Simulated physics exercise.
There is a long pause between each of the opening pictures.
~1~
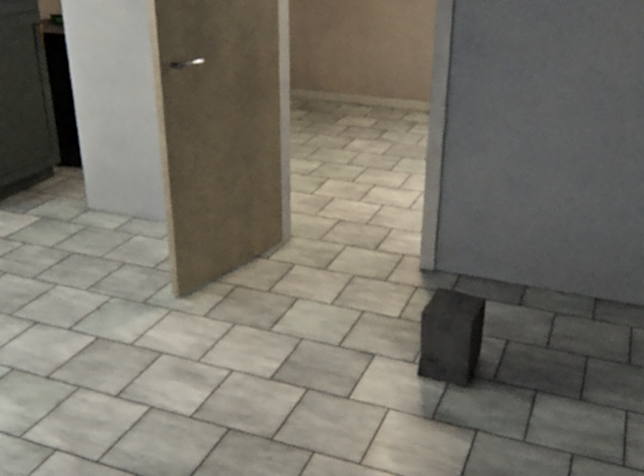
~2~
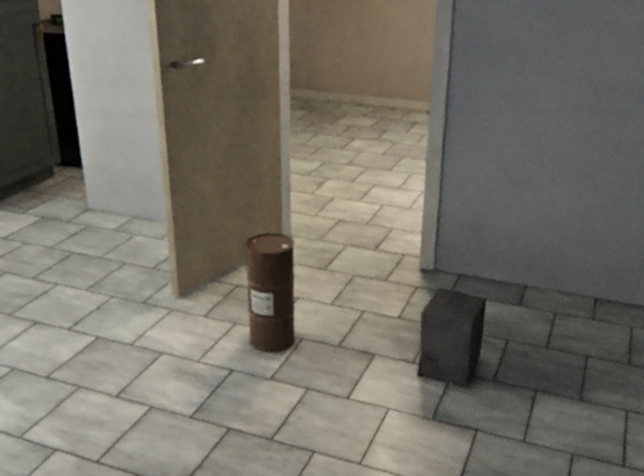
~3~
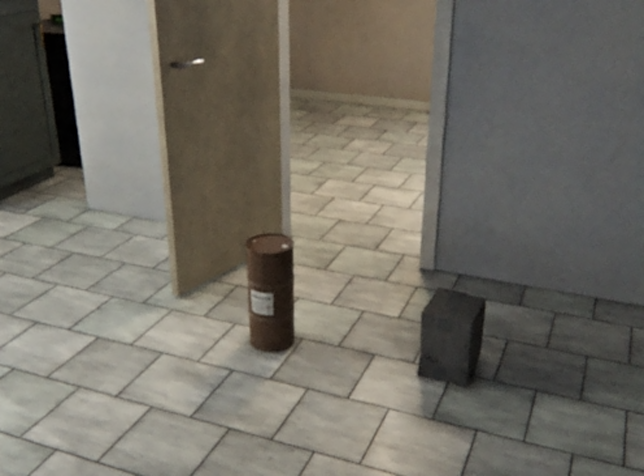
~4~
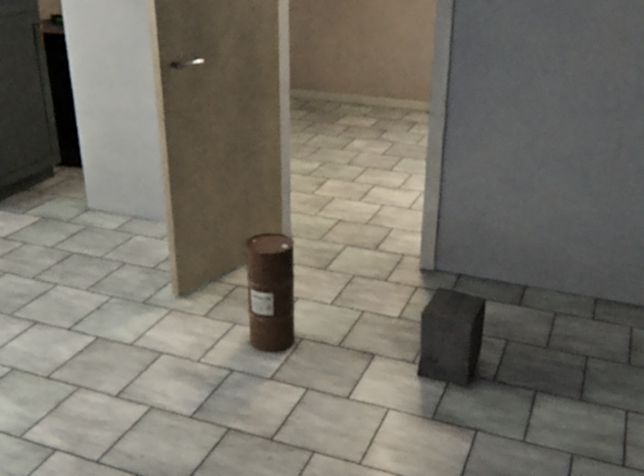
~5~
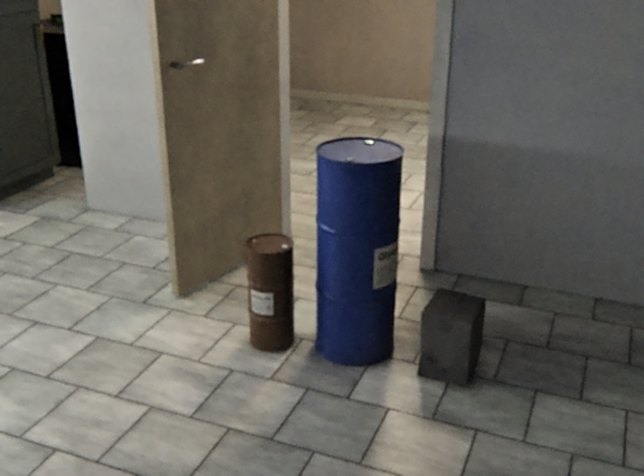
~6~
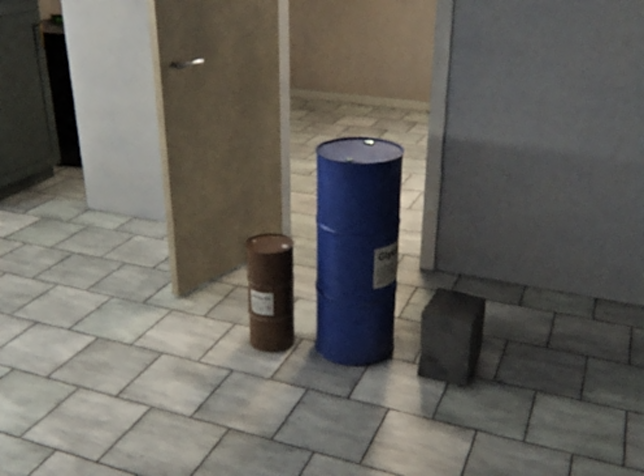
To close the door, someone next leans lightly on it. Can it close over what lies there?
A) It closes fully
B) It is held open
A, it closes fully.
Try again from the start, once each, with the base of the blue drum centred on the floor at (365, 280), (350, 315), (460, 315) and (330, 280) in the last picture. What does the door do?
Well, the first time the door halts partway, the second time it halts partway, the third time it completes its swing, and the fourth time it halts partway.
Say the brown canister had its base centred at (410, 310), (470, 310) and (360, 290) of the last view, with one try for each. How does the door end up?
Well, on the first try it makes it all the way, on the second it makes it all the way, and on the third it is held back.
Then, 0.60 s after the last picture, door 84° open.
Then, 0.90 s after the last picture, door 62° open.
Then, 1.20 s after the last picture, door 37° open.
Then, 1.50 s after the last picture, door 11° open.
At rest, door 0° open; all 3 in place. Seen from the same camera at the end, blue drum near (357, 253).
